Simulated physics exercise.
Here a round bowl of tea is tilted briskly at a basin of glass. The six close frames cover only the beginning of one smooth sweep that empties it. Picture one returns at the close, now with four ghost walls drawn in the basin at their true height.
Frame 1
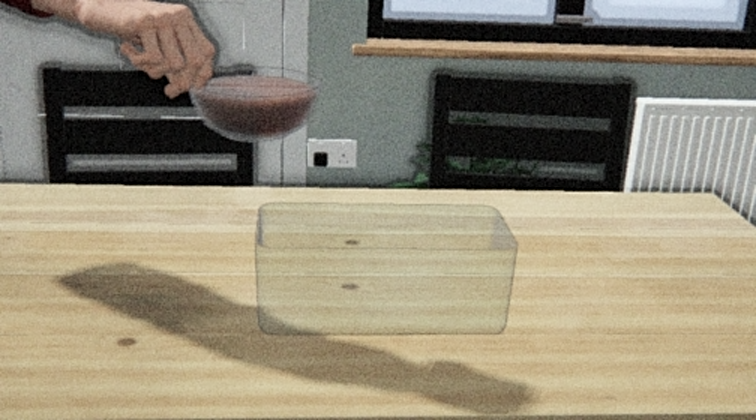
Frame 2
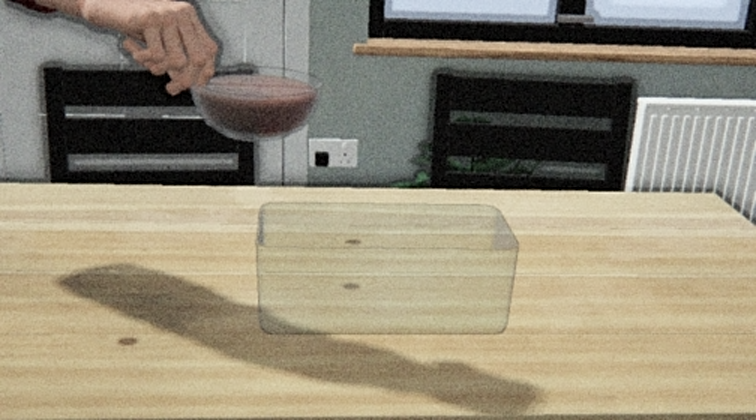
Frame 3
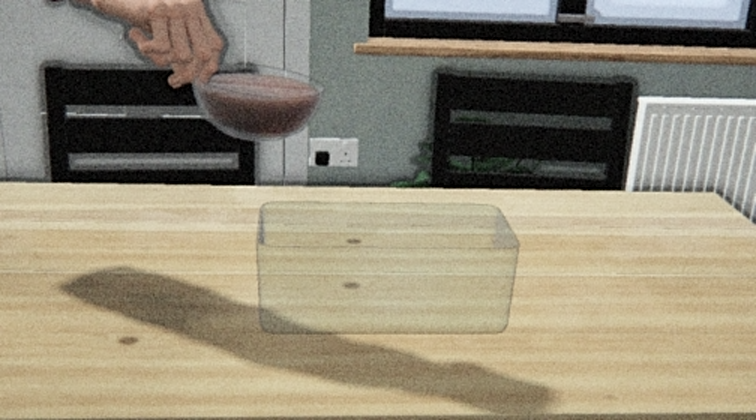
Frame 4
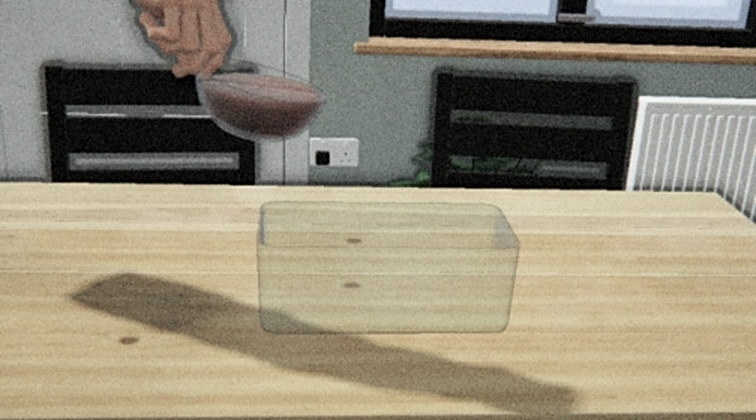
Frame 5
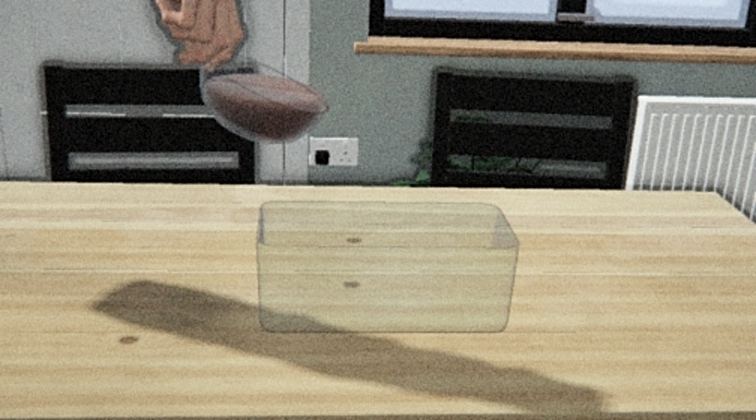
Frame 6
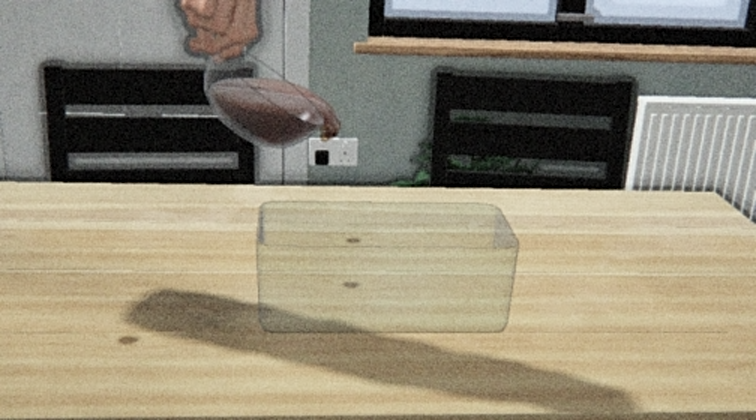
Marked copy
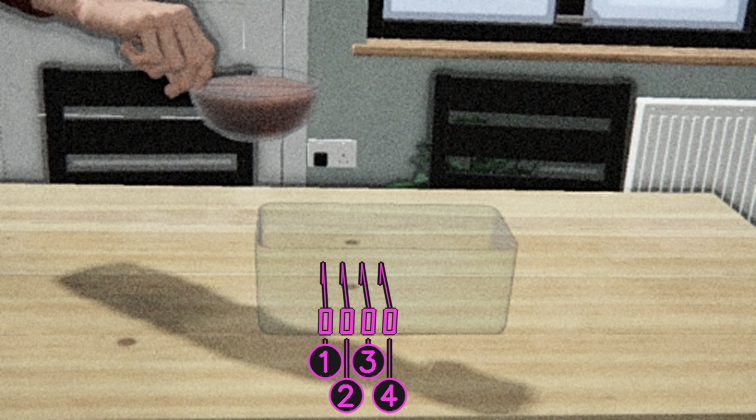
At a wooden table, a hand held a round glass bowl of reddish-brown liquid above a clear basin, then tilted it briskly to the right until some liquid came over the lip.
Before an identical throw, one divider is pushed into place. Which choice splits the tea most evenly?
Choose 3.
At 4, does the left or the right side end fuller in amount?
More ends on the left.
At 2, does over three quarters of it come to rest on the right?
No.
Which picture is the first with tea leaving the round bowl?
Picture 5.
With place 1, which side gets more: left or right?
More ends on the right.
On the marked copy, 1 at (325, 339); 2 at (346, 339); 3 at (368, 339); 4 at (389, 339).
With 1, about 22 % ends left of the wall and 77 % right of it.
With 2, about 29 % ends left of the wall and 70 % right of it.
With 3, about 48 % ends left of the wall and 51 % right of it.
With 4, about 70 % ends left of the wall and 26 % right of it; 3 % is lost outside.
